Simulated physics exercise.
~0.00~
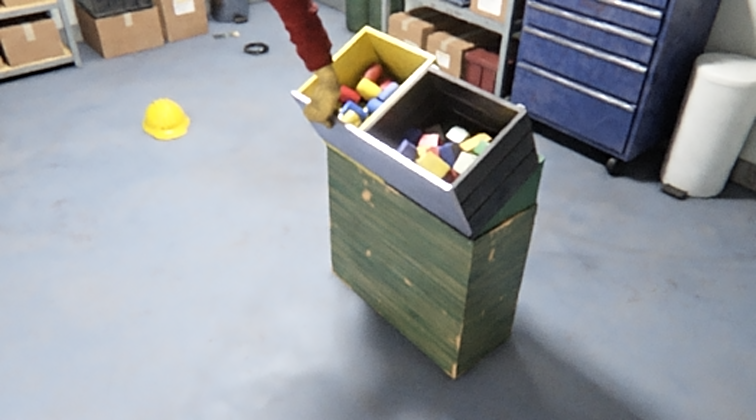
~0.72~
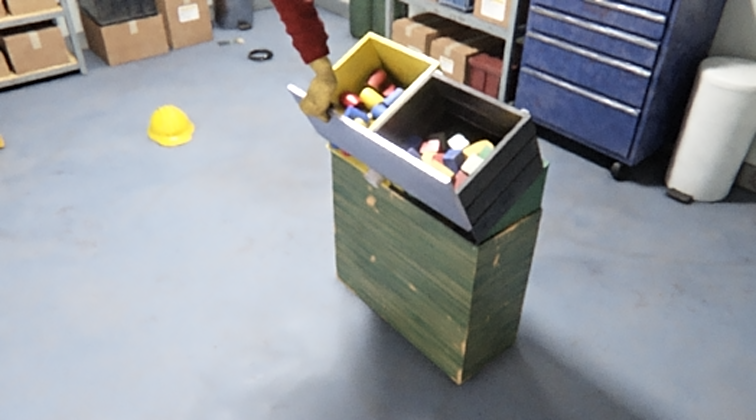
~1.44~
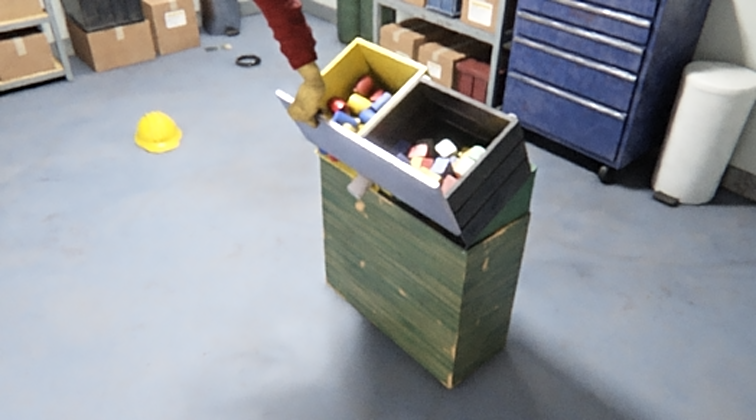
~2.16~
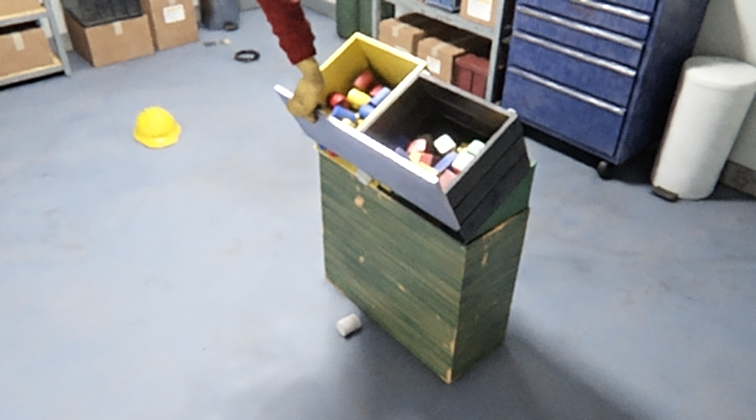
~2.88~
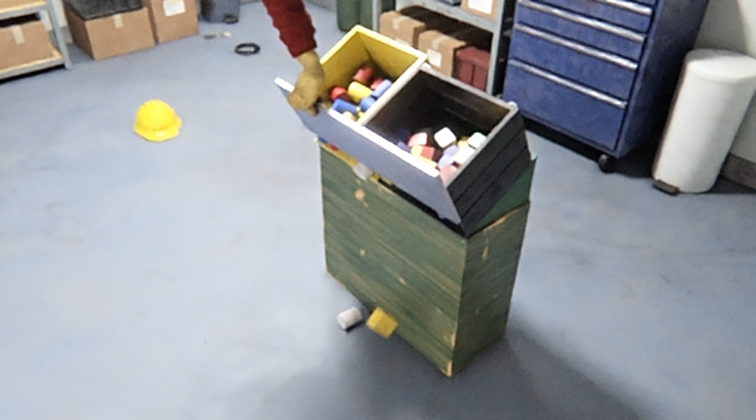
A gloved hand holds the bin's front gate as two small pieces drop to the floor.
